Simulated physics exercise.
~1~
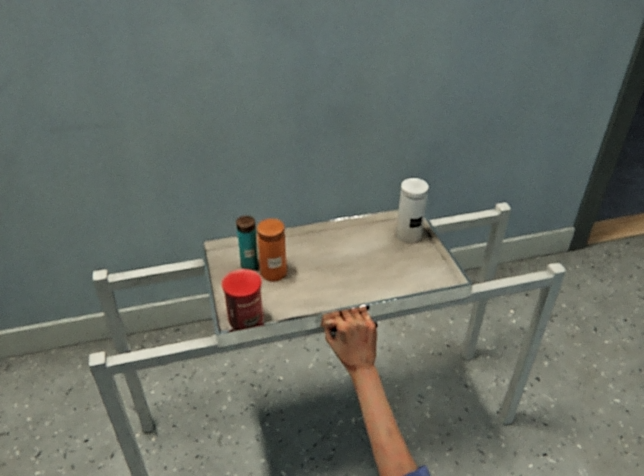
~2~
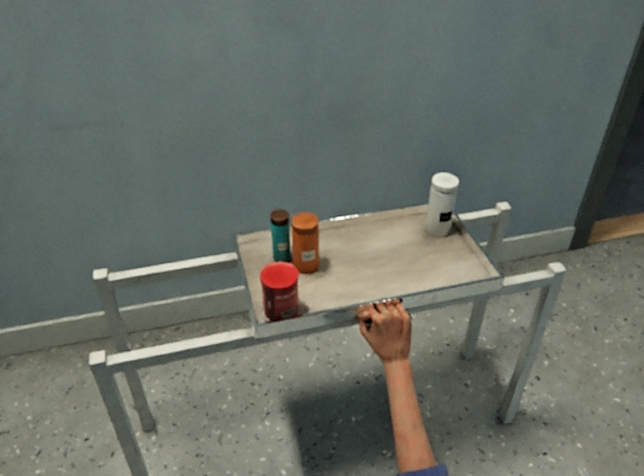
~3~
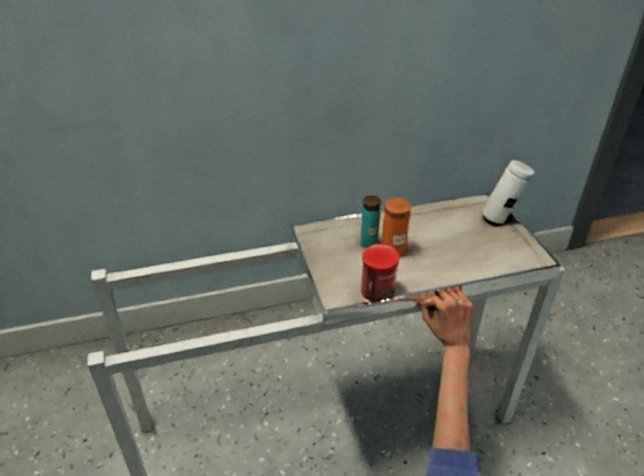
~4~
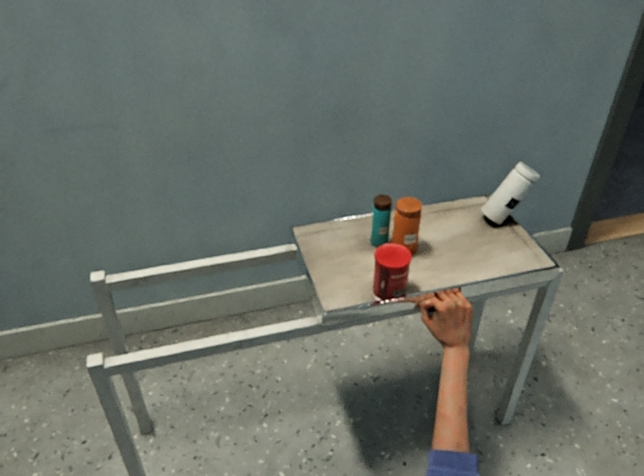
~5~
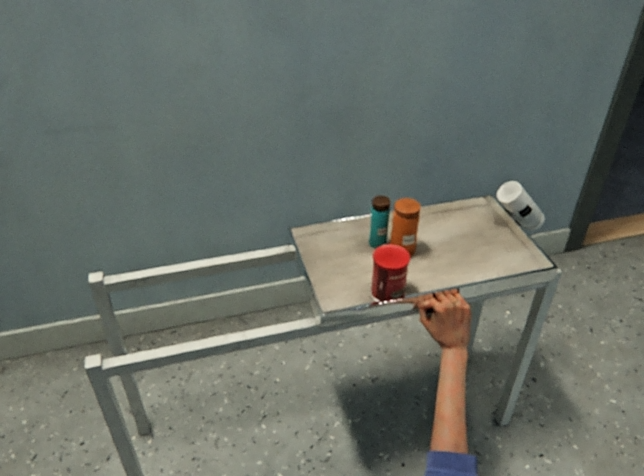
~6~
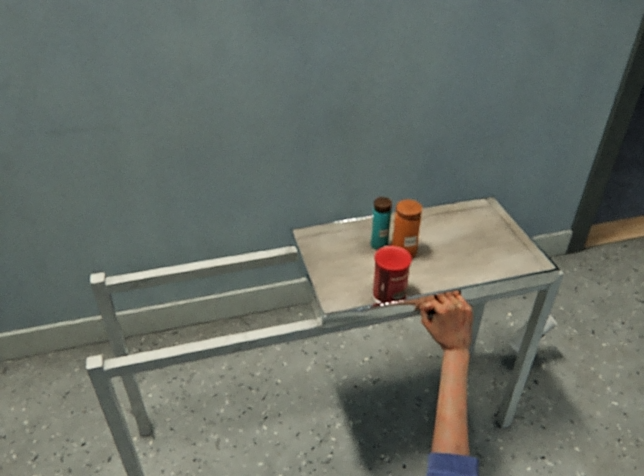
A hand slides the tray right until it stops, and the white jar topples off.
